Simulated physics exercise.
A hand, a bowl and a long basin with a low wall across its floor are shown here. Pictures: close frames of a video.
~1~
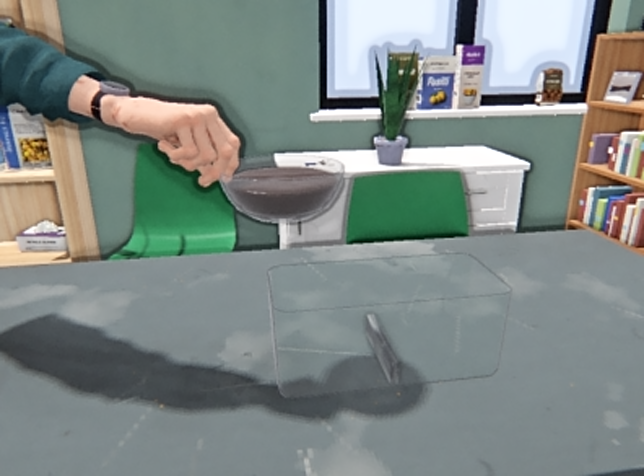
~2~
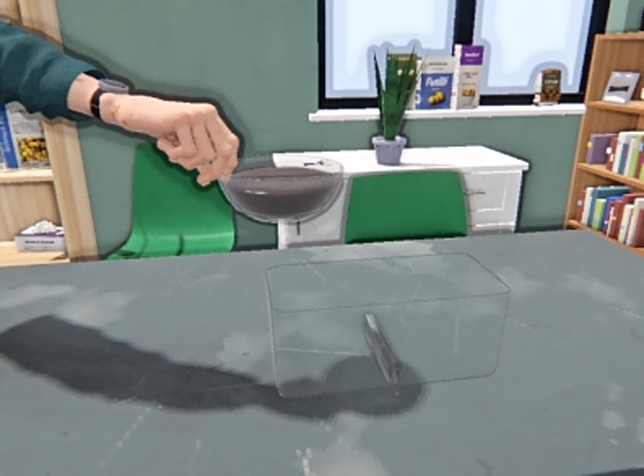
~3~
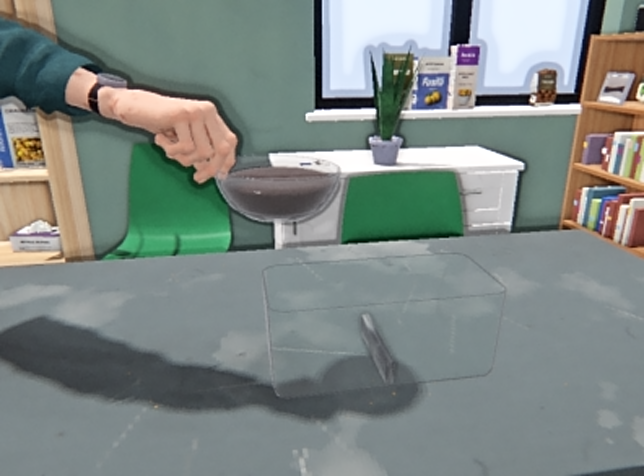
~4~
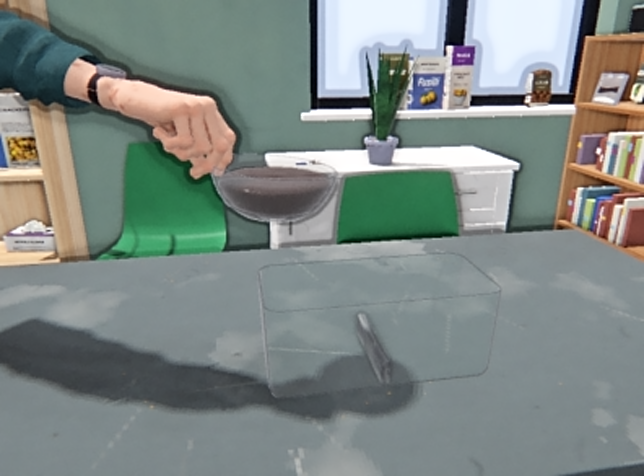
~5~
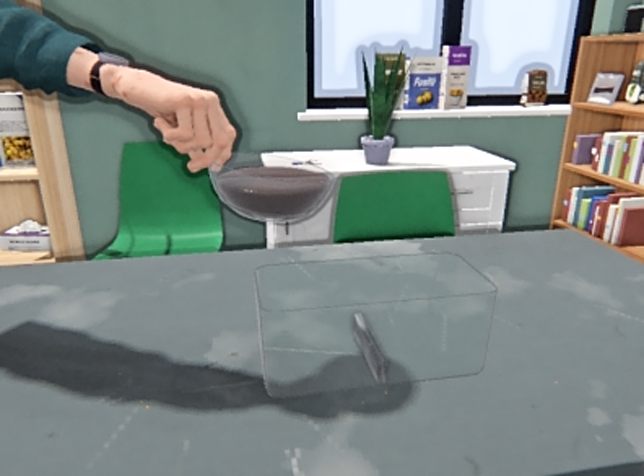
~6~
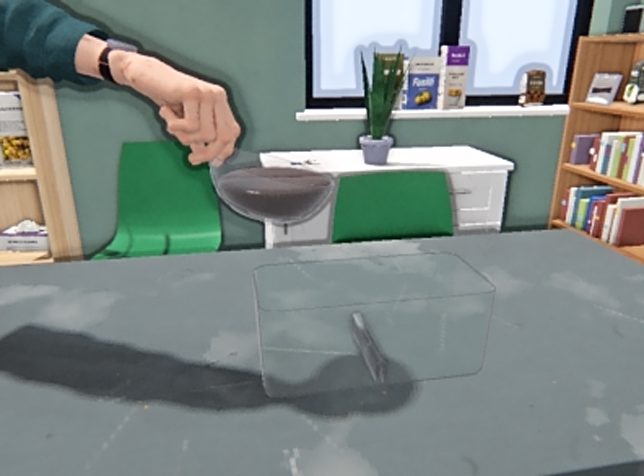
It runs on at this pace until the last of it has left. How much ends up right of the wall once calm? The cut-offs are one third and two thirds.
It falls between the two cut-offs.
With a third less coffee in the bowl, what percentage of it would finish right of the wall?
It should come out close to 35 per cent.
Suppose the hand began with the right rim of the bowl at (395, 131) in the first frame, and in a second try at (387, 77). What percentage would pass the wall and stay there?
You'd get 90 percent from the first and 90 percent from the second.
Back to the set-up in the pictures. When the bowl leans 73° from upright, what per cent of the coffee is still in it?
I'd reckon near 20 percent is still held at that tilt.
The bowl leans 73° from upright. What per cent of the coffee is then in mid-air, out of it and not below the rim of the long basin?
It's about 30 per cent.
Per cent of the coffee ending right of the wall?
That is roughly 60 percent of it.
A moment on, the bowl is tipped part way and 19 per cent is still to pour, 13 is left of the wall and 37 right of it.
Next, the bowl is tipped right over and 0 per cent is still to pour, 43 is left of the wall and 57 right of it.
Then the bowl is tipped right over and 0 per cent is still to pour, 42 is left of the wall and 58 right of it.
Later the bowl is tipped right over and 0 per cent is still to pour, 42 is left of the wall and 58 right of it.
In the end 42 per cent lies left of the wall, 58 right of it and 0 outside.
